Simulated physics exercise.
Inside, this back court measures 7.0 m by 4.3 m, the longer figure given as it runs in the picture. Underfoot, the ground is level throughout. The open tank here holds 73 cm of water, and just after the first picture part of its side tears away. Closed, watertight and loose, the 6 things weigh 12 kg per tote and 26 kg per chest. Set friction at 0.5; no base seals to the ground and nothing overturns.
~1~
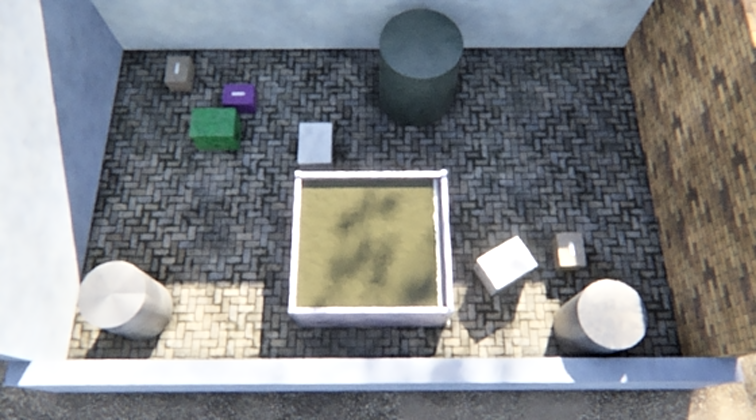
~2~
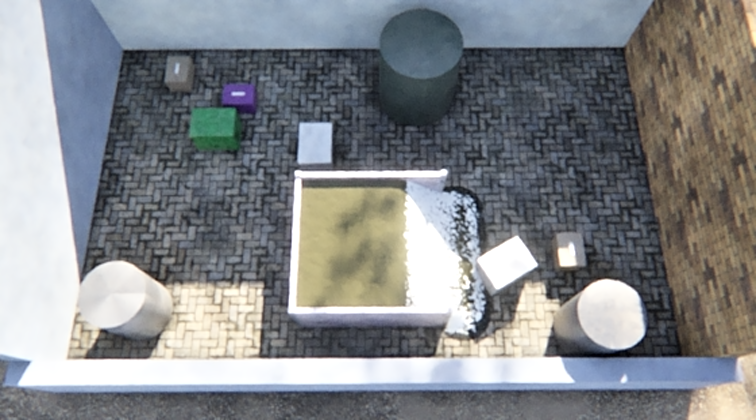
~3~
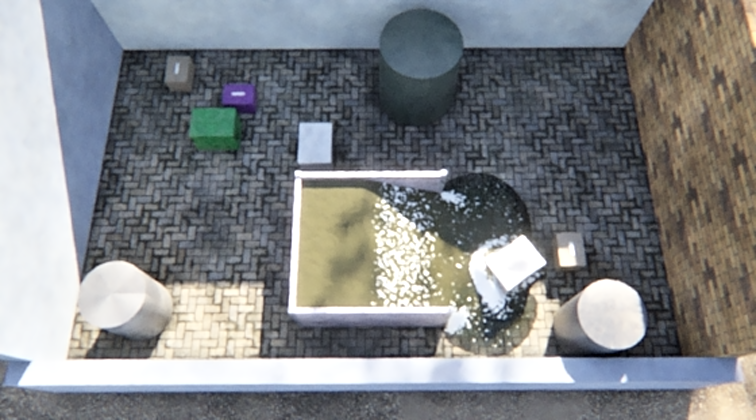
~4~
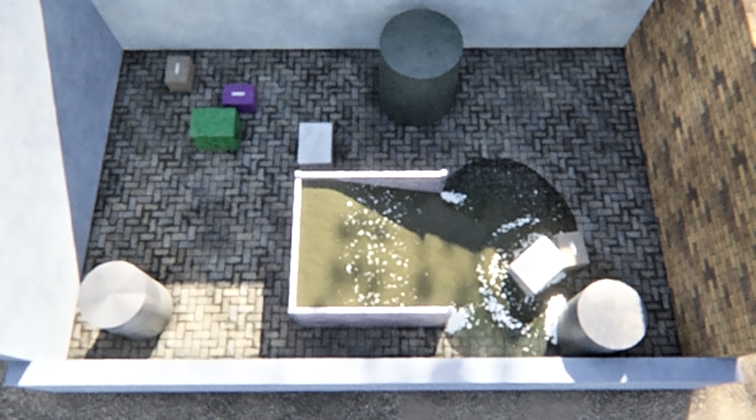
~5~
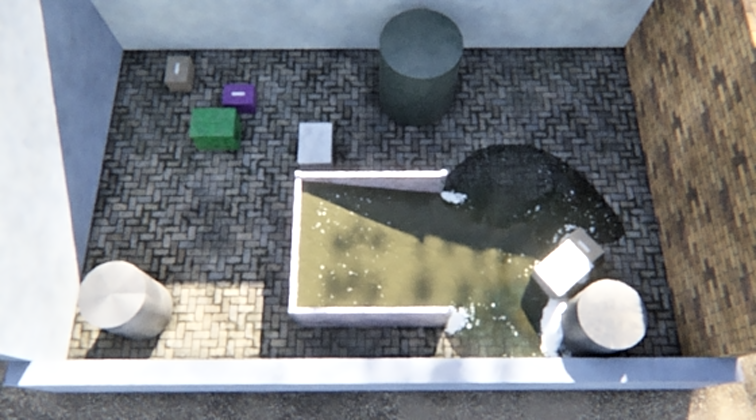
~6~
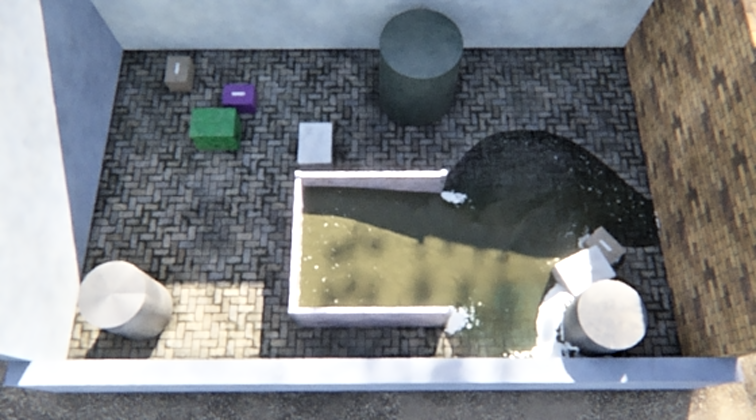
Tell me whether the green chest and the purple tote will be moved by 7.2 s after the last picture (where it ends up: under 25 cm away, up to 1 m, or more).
Outcome: Chances are the green chest won't really stir. Chances are the purple tote won't really stir.
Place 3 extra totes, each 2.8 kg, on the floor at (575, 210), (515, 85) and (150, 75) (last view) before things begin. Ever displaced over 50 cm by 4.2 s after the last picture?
Lab note - in order: Above threshold / above threshold / below threshold.
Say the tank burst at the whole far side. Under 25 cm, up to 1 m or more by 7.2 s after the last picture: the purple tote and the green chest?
Log: Purple tote large displacement; green chest negligible displacement.
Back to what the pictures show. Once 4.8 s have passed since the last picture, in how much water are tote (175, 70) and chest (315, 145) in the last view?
Depths: Near 4 cm, then near 4 cm.
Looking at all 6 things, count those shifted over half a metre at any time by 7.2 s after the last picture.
That adds up to 2.
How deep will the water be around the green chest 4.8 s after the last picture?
Depth: About 1 cm.
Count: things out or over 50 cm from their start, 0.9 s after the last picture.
I count 2 of them.
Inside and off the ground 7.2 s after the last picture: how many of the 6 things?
Count at that moment: 0.
Then, 0.9 s after the last picture the green chest is near (213, 122), 0.0 m from its start, aground; the purple tote is near (238, 94), 0.0 m from its start, aground; 2 afloat.
Then, 2.8 s after the last picture the green chest is near (213, 122), 0.0 m from its start, aground; the purple tote is near (238, 94), 0.0 m from its start, aground; 2 afloat.
Then, 4.8 s after the last picture the green chest is near (213, 122), 0.0 m from its start, aground; the purple tote is near (238, 94), 0.0 m from its start, aground; 0 afloat.
Then, 7.2 s after the last picture the green chest is near (213, 122), 0.0 m from its start, aground; the purple tote is near (238, 94), 0.0 m from its start, aground; 0 afloat.
